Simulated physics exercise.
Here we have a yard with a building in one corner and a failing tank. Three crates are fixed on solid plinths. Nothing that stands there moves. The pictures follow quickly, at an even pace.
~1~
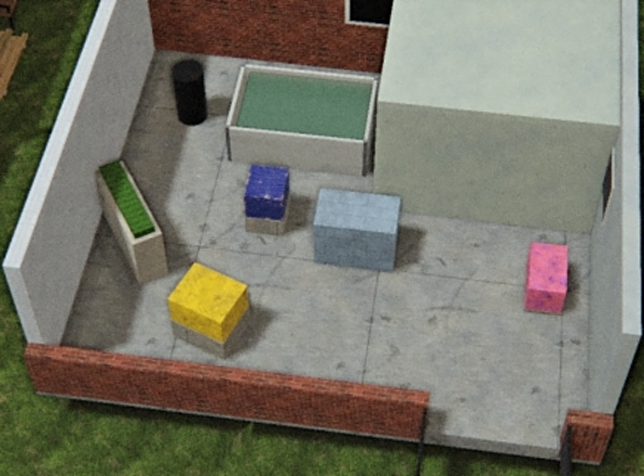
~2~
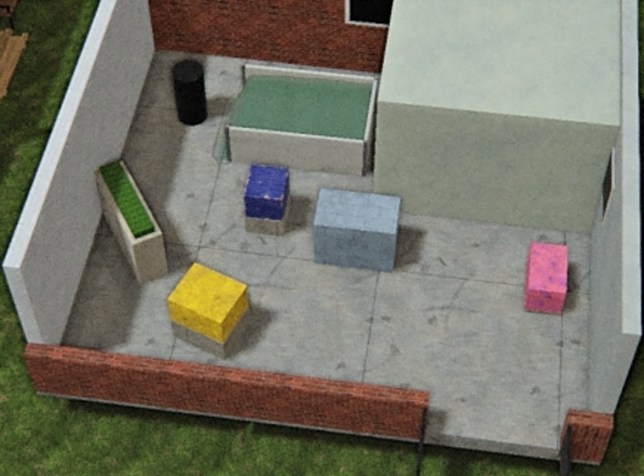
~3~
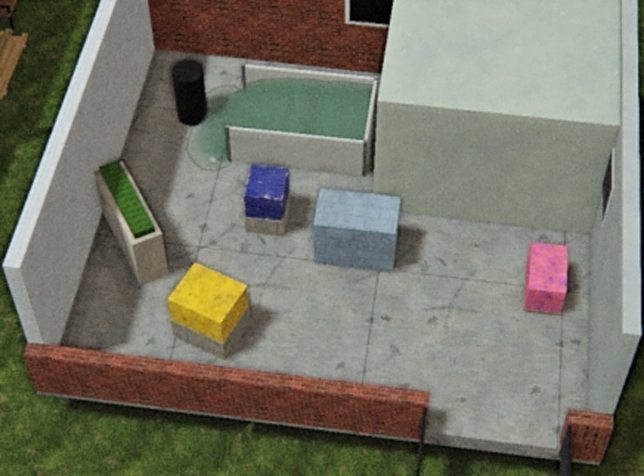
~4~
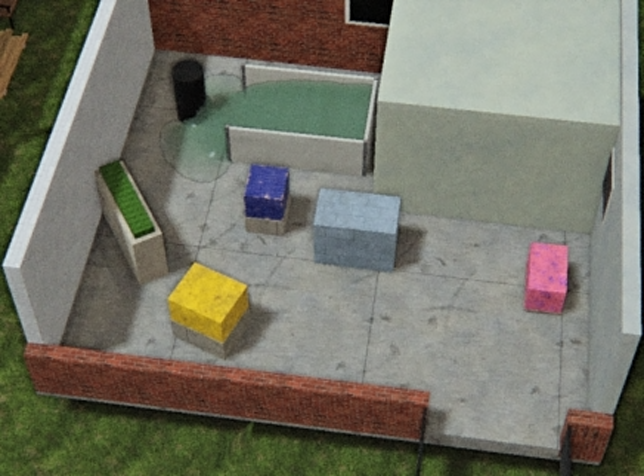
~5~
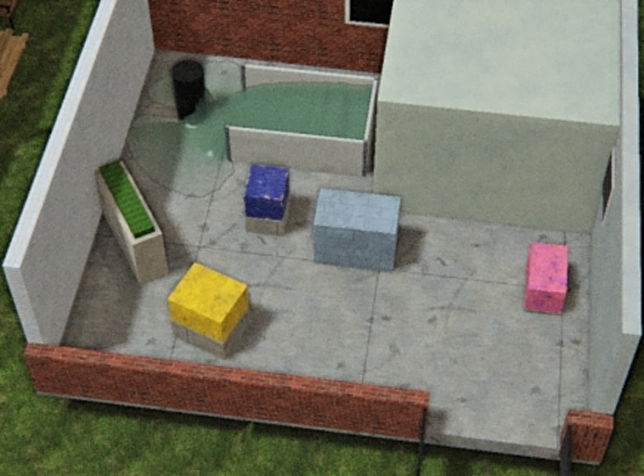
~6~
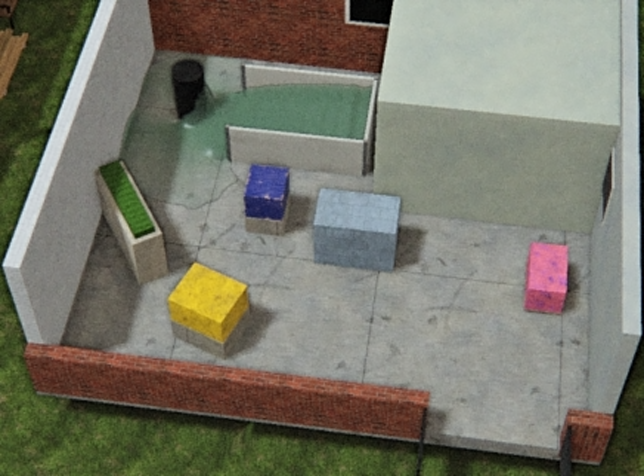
Green water pouring from the open left end of a rectangular tank, spreading leftward across a walled yard around a black cylinder.
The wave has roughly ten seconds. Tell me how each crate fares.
One by one: The pink crate gets wet; the blue crate stays dry; the yellow crate stays dry.
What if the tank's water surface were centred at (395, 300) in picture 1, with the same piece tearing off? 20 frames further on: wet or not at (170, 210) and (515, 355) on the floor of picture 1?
In that order: Awash, not flooded.
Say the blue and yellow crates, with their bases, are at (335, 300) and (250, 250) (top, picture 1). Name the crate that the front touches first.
That is the yellow crate.
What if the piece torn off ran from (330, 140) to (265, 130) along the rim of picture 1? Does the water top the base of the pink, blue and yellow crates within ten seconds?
One by one: The pink one takes water; the blue one is wetted; the yellow one stays dry.
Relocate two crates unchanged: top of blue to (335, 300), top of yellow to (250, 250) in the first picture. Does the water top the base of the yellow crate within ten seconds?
My reading: Yellow keeps dry.
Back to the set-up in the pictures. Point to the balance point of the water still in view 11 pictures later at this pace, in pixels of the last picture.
Roughly at (217, 135).
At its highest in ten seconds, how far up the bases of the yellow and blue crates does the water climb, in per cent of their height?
About 40 and 40 per cent.
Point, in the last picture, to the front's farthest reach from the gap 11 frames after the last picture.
Around (62, 340).
A moment on, water covers 15 % of the floor; the pink crate not reached, the blue crate not reached, the yellow crate not reached.
Next, water covers 25 % of the floor; the pink crate not reached, the blue crate not reached, the yellow crate not reached.
Then, water covers 45 % of the floor; the pink crate not reached, the blue crate water round its plinth, the yellow crate water round its plinth.
Later, water covers 80 % of the floor; the pink crate water round its plinth, the blue crate water round its plinth, the yellow crate water round its plinth.
In the end, water covers 95 % of the floor; the pink crate was topped, the blue crate stayed above the water, the yellow crate stayed above the water.
